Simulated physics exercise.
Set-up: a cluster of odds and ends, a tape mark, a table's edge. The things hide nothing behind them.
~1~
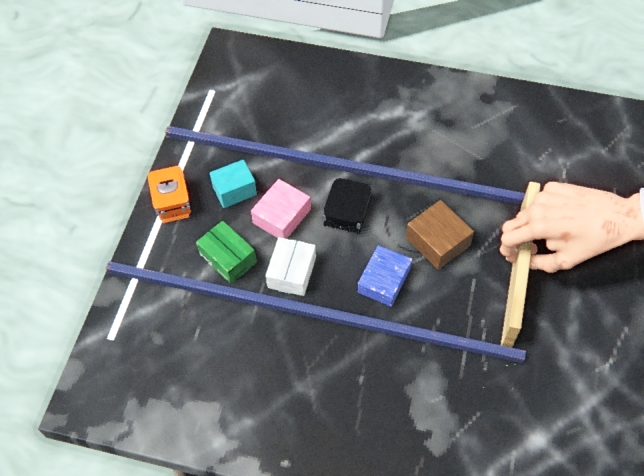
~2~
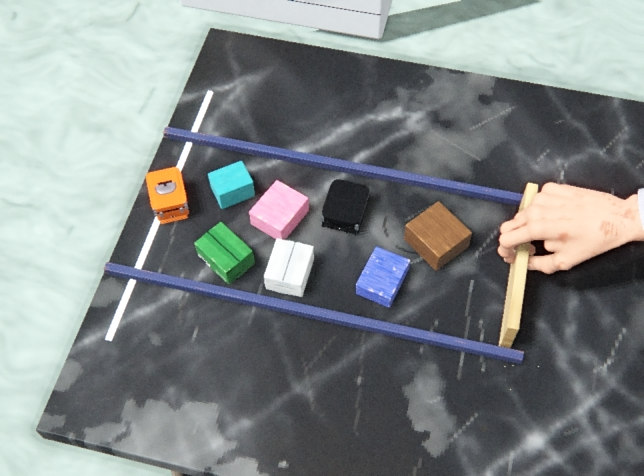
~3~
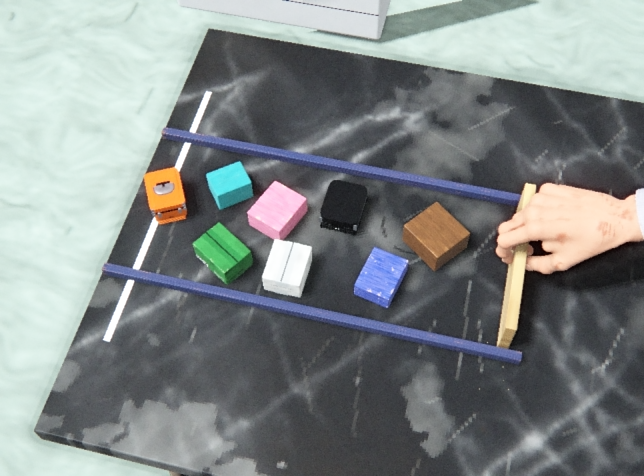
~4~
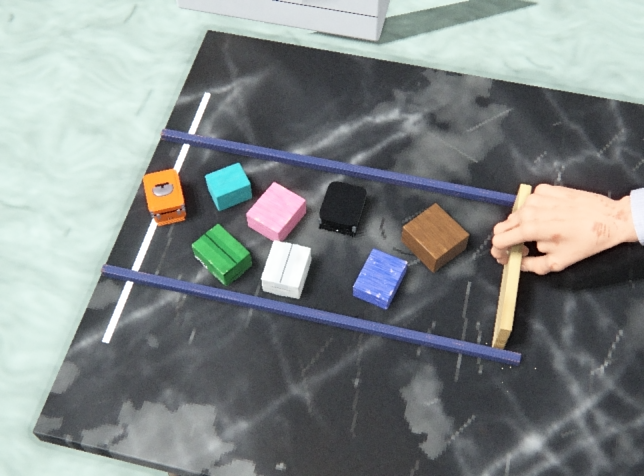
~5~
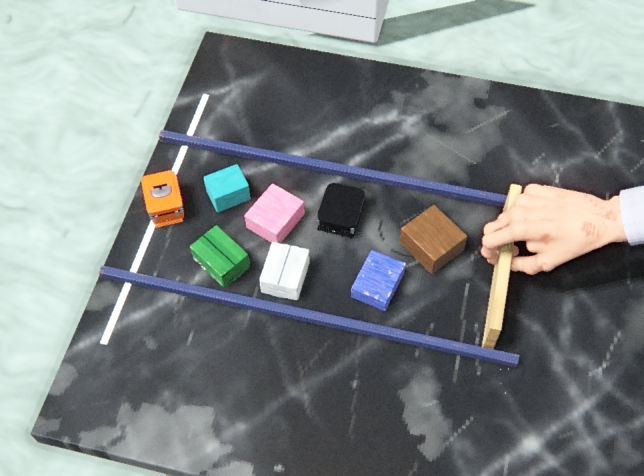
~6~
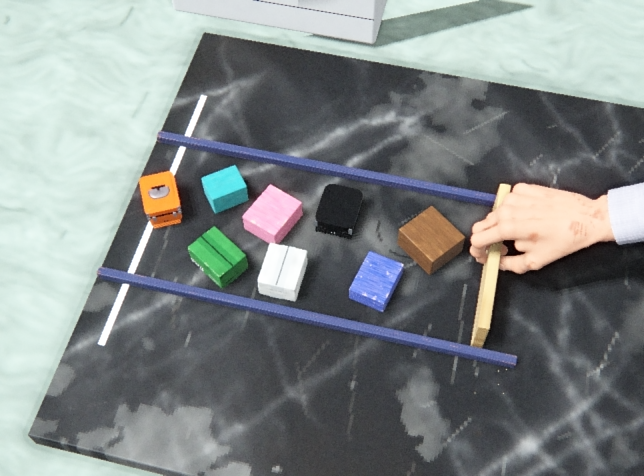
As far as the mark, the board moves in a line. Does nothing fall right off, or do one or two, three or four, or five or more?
Five or more fall off.
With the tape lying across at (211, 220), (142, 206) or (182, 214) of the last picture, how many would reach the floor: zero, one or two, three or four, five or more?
Taking the tapes one at a time, the count is 3 or 4, then 5 or more, then five or over.
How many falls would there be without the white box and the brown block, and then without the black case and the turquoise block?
Falls come to 4 the first time and 4 the other time.
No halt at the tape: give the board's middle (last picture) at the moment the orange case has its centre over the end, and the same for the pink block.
With the orange case it sits around (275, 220), with the pink block around (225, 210).
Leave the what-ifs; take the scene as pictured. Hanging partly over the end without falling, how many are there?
The tally is 2.
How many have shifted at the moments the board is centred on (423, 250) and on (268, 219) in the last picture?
So 1, and at the other place 8.
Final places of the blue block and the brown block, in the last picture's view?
Blue block: (126, 233); brown block: (136, 192).
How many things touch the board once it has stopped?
2 in contact.
A little later, none off yet; orange case at rest near (162, 200); turquoise block at rest near (225, 189); green box at rest near (218, 258).
Next, none off yet; orange case shifted about its own width near (131, 201); turquoise block shifted well along near (161, 180); green box shifted about its own width near (183, 252).
Later still, two off so far; orange case dropping near (140, 349); turquoise block upside down near (128, 198); green box shifted well along near (103, 242).
When it is over, the number that fall off is five or more; down, black case, white box, pink block, green box, turquoise block and orange case.
